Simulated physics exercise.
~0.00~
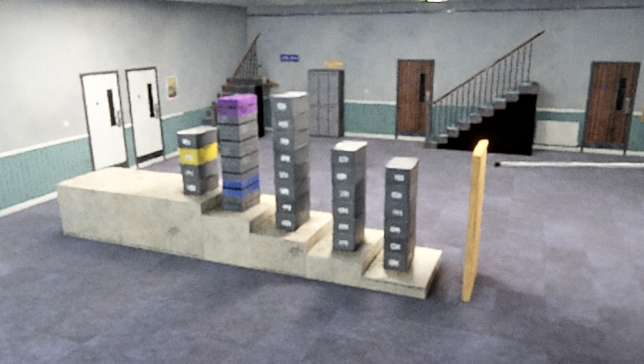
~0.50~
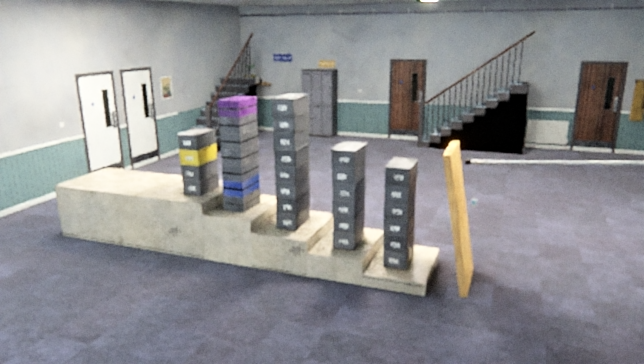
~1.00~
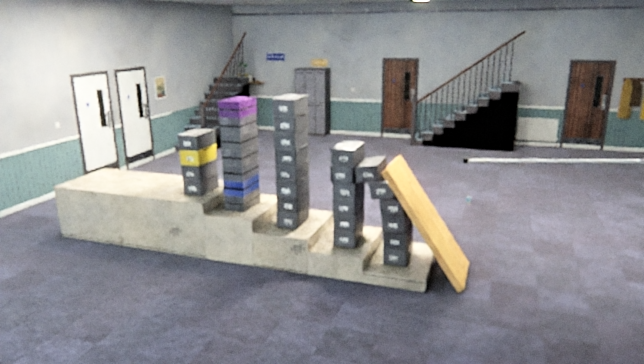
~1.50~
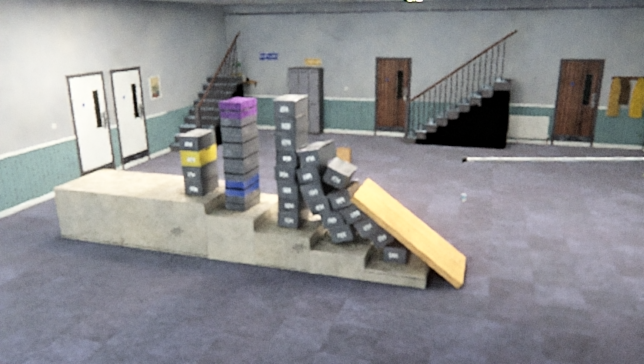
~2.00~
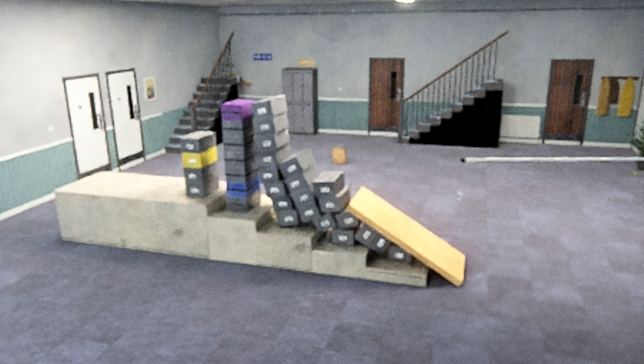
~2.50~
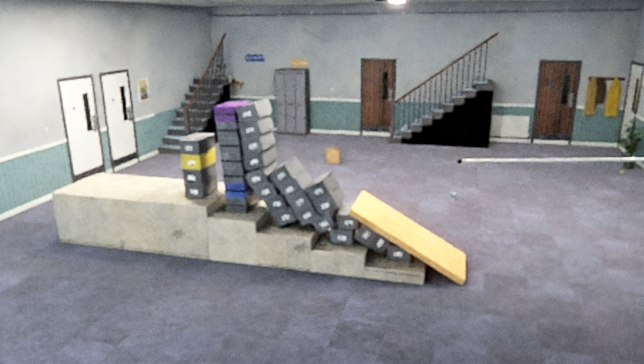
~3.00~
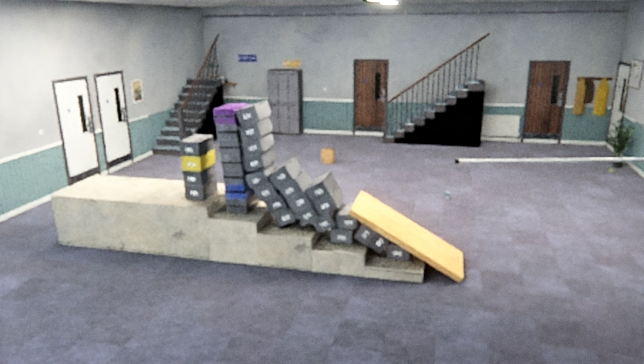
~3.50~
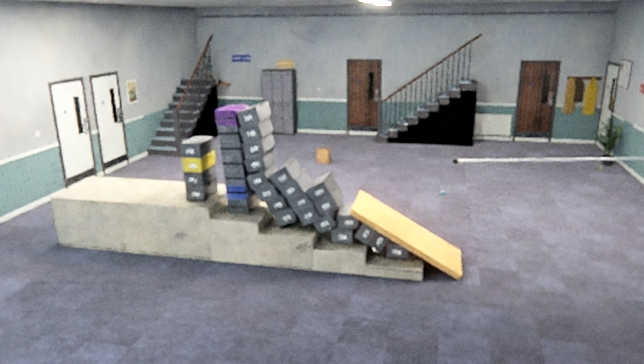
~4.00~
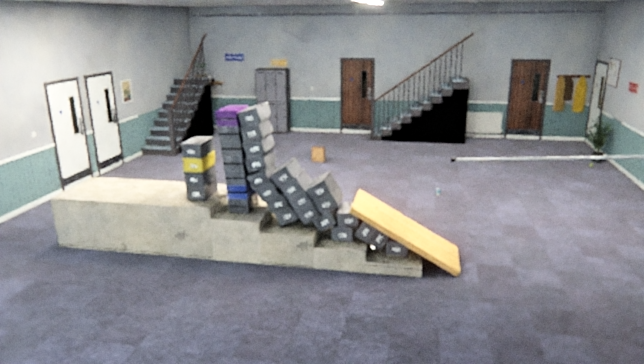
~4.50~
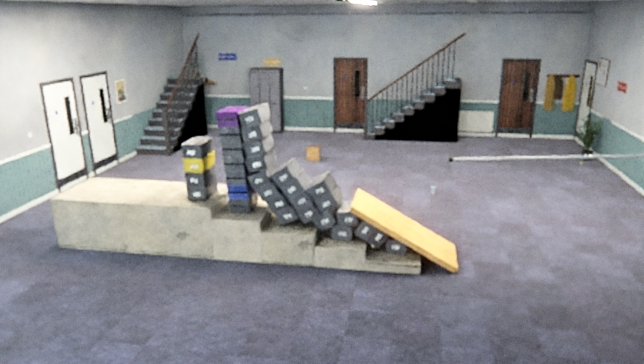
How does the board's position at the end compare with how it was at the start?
At the start the board stood upright on the floor beside the lowest step. By the end it had tipped over to the left and lay at a slant across the steps and fallen boxes.
